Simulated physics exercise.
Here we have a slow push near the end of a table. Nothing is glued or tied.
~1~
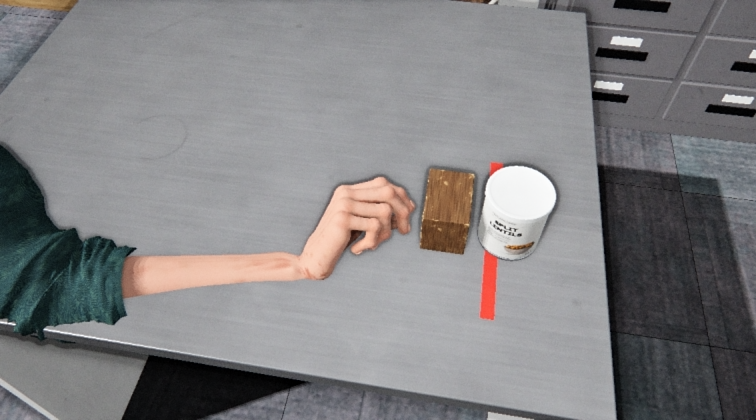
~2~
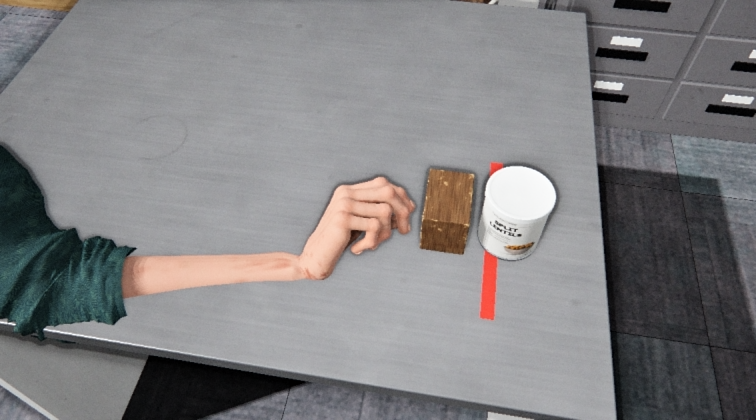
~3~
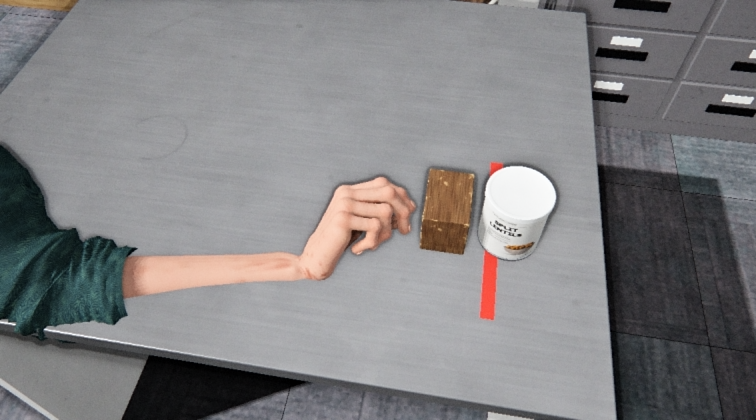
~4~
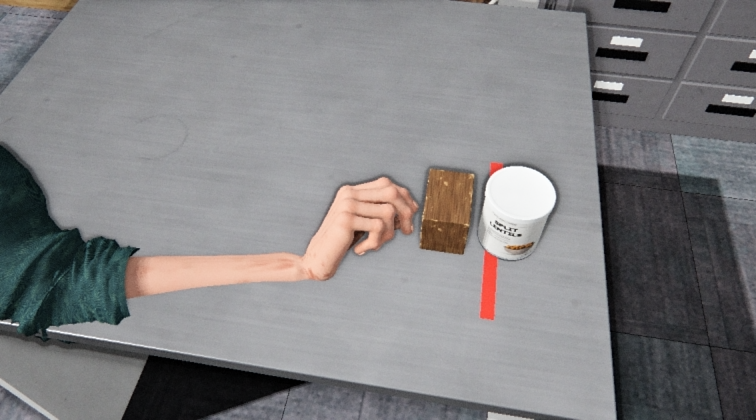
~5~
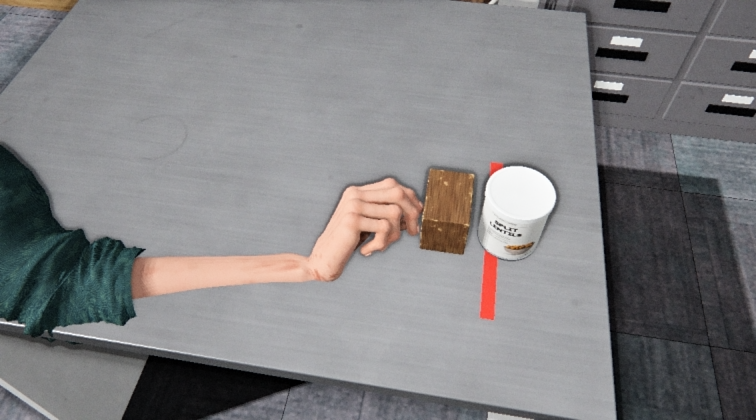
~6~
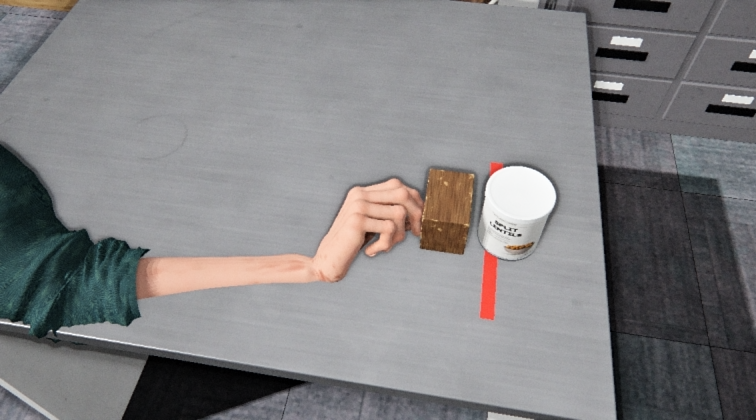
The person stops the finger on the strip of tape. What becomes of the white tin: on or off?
As it turns out, the white tin stays on the table.
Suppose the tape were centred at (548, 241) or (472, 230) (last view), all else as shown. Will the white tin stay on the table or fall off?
Try by try, it drops to the floor; remains on top.
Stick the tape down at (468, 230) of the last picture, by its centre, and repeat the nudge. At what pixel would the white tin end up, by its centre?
It ends around (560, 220).
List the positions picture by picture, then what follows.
The first frame shows white tin (514, 215); brown block (447, 212).
The second frame shows white tin (514, 215); brown block (447, 212).
The third frame shows white tin (514, 215); brown block (447, 212).
The fourth frame shows white tin (514, 215); brown block (447, 212).
The fifth frame shows white tin (514, 215); brown block (447, 212).
The sixth frame shows white tin (514, 215); brown block (447, 212).
Then, 0.56 s later than the last frame, white tin shifted a little near (544, 219).
When it is over, the white tin remains on top, near (585, 224).
